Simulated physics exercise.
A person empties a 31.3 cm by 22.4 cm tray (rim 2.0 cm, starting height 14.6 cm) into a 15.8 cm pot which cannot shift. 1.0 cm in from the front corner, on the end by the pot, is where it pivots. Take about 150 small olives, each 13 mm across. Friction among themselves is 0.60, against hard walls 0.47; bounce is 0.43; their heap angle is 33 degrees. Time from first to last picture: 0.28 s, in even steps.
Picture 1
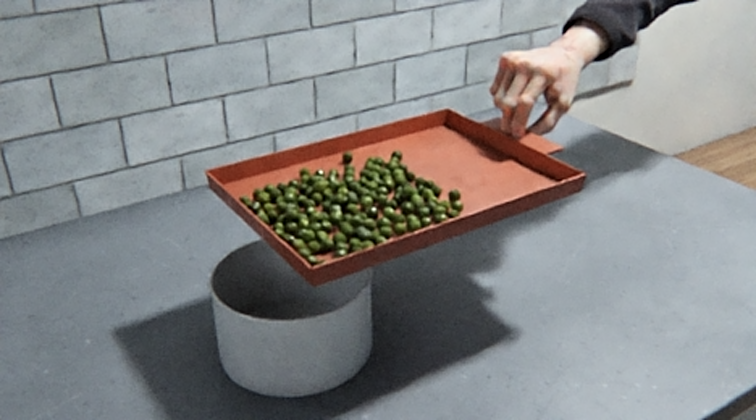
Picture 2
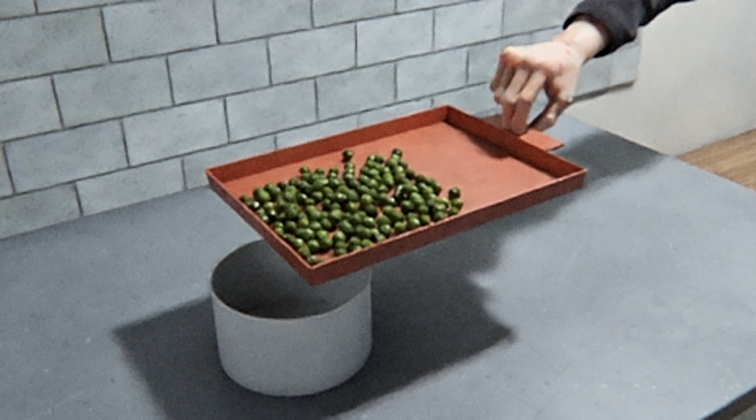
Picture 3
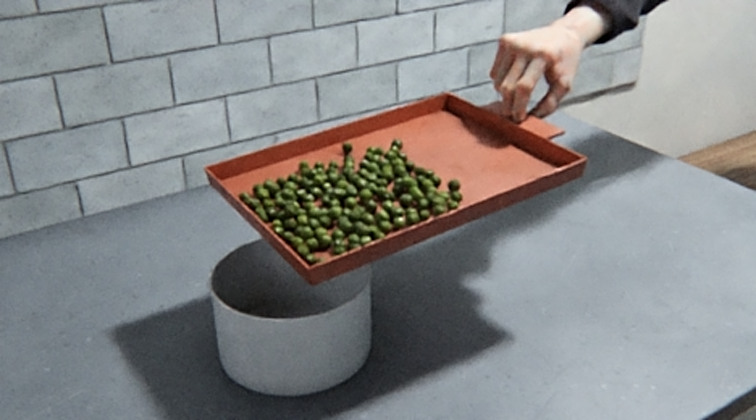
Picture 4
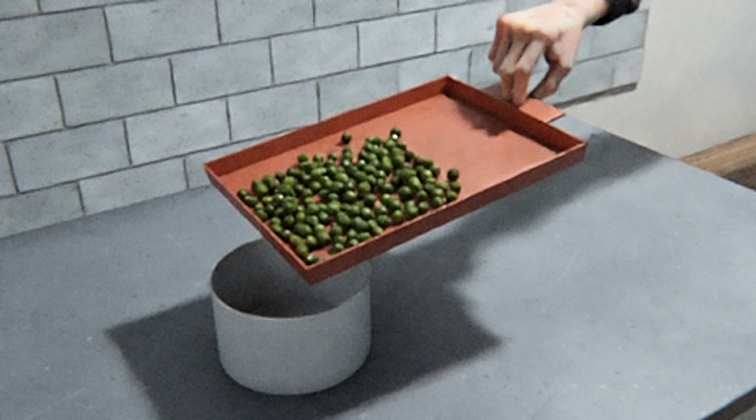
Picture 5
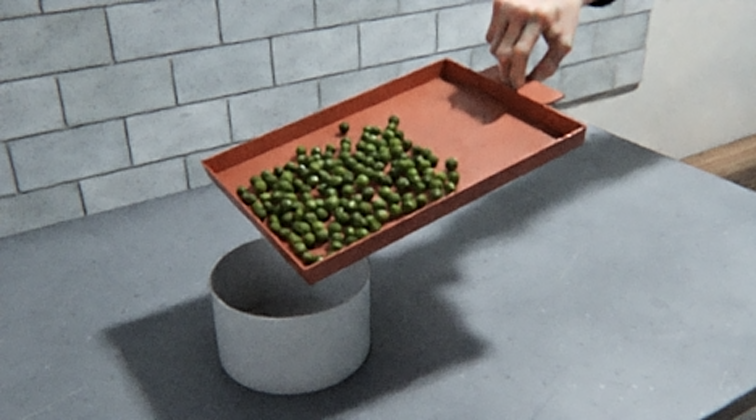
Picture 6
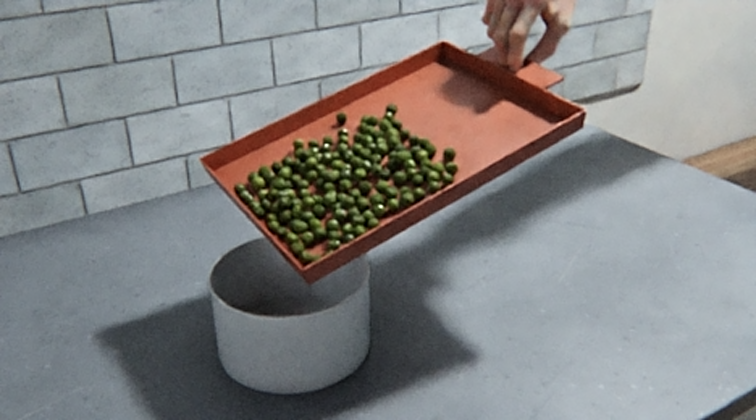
The clip shows a hand gripping the right end of a reddish tray of small green olives above a pale round pot, then steadily raising that end so the tray slopes down leftward while the olives stay bunched together.
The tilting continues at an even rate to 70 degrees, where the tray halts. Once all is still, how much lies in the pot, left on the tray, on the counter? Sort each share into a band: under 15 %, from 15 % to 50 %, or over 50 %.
Pot: Under 15 %; tray: Over 50 %; counter: Under 15 %.
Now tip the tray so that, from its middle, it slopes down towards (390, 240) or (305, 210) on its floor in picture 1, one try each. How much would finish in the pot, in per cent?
First try: Around 0 percent; second try: Around 0 percent.
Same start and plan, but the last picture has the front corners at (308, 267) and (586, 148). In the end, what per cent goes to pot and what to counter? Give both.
The pot gets 0 and the counter 0.
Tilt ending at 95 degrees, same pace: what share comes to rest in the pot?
Roughly 0 percent.
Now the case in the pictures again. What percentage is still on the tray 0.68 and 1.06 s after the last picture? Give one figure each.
Close to 100 at the first time and 95 at the second.
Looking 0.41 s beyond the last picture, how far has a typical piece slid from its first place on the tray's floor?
3 cm.
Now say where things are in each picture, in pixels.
The first picture shows tray tilt 0 degrees, front corners at (313, 266) and (582, 173); middle of the pieces at (352, 201); pot at (291, 273).
The second picture shows tray tilt 1 degrees, front corners at (312, 266) and (583, 170); middle of the pieces at (352, 200).
The third picture shows tray tilt 3 degrees, front corners at (310, 266) and (583, 158), lowest corner left front; middle of the pieces at (351, 195).
The fourth picture shows tray tilt 7 degrees, front corners at (308, 266) and (584, 142), lowest corner left front; middle of the pieces at (350, 188).
The fifth picture shows tray tilt 11 degrees, front corners at (306, 266) and (583, 126), lowest corner left front; middle of the pieces at (348, 182).
The sixth picture shows tray tilt 15 degrees, front corners at (304, 267) and (582, 110), lowest corner left front; middle of the pieces at (346, 177); pot at (289, 271).
Then, 0.41 s after the last picture, tilt 41 degrees; the tray holds 100 %, the pot 0 %.
Then, 0.68 s after the last picture, tilt 59 degrees; the tray holds 100 %, the pot 0 %.
Then, 1.06 s after the last picture, tilt 70 degrees; the tray holds 95 %, the pot 0 %.
In the end, pot 0 %, tray 95 %, counter 5 %.
